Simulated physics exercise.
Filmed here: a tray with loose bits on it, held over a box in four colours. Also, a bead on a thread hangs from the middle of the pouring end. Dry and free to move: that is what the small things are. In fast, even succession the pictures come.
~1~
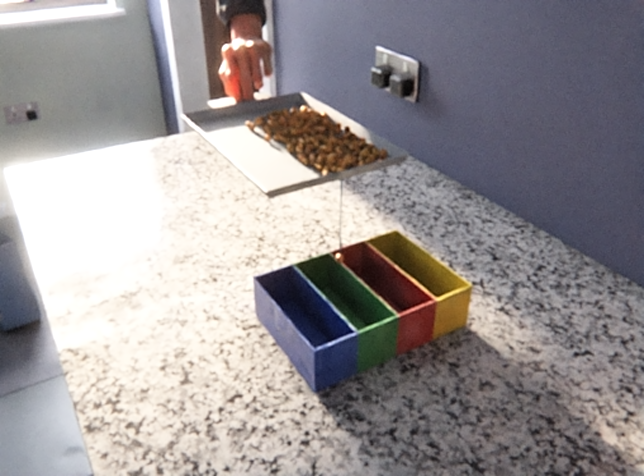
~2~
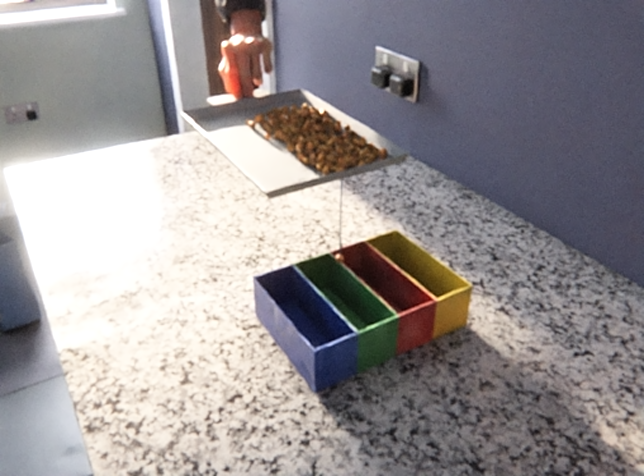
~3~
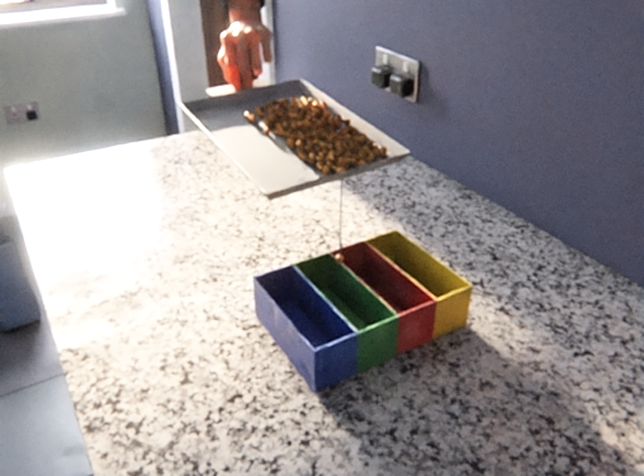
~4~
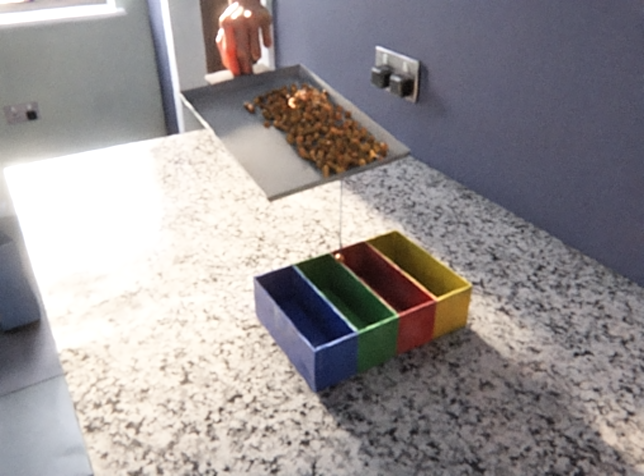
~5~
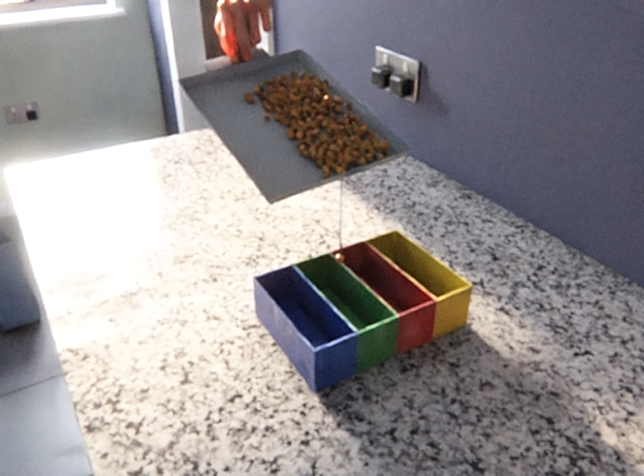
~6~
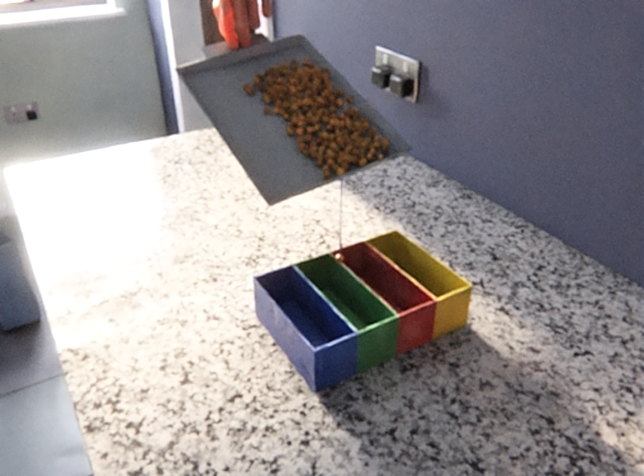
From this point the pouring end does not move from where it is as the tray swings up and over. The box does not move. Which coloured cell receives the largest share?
The blue cell.
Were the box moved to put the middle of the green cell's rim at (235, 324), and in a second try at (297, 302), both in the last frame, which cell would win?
First place: Red; second place: The cell in green.
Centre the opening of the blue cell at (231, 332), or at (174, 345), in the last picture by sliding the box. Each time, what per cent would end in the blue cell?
Roughly 0 per cent, then roughly 0 per cent.
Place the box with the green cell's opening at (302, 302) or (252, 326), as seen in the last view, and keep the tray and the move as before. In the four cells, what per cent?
It would be roughly 100 per cent in the first placement and roughly 90 per cent in the second.
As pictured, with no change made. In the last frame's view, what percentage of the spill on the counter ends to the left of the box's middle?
Around 100 %.
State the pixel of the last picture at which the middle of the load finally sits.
Somewhere around (311, 344) in the final view.
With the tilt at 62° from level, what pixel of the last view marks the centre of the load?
The middle of the pieces lands at roughly (310, 184).
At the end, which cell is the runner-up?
The green cell.
Shortly afterwards, tray tipped steeply; the bulk on the tray; only a few in the blue cell; only a few in the green cell; near a quarter falling or outside the box.
Next, tray tipped right over; near half in the blue cell; near a quarter in the green cell; a little in the red cell; near a third falling or outside the box.
Some moments later, tray tipped past a quarter turn; near half in the blue cell; near a quarter in the green cell; a little in the red cell; near a quarter falling or outside the box.
In the end, tray tipped past a quarter turn; near half in the blue cell; near a quarter in the green cell; a little in the red cell; none at all in the yellow cell; near a quarter outside the box.
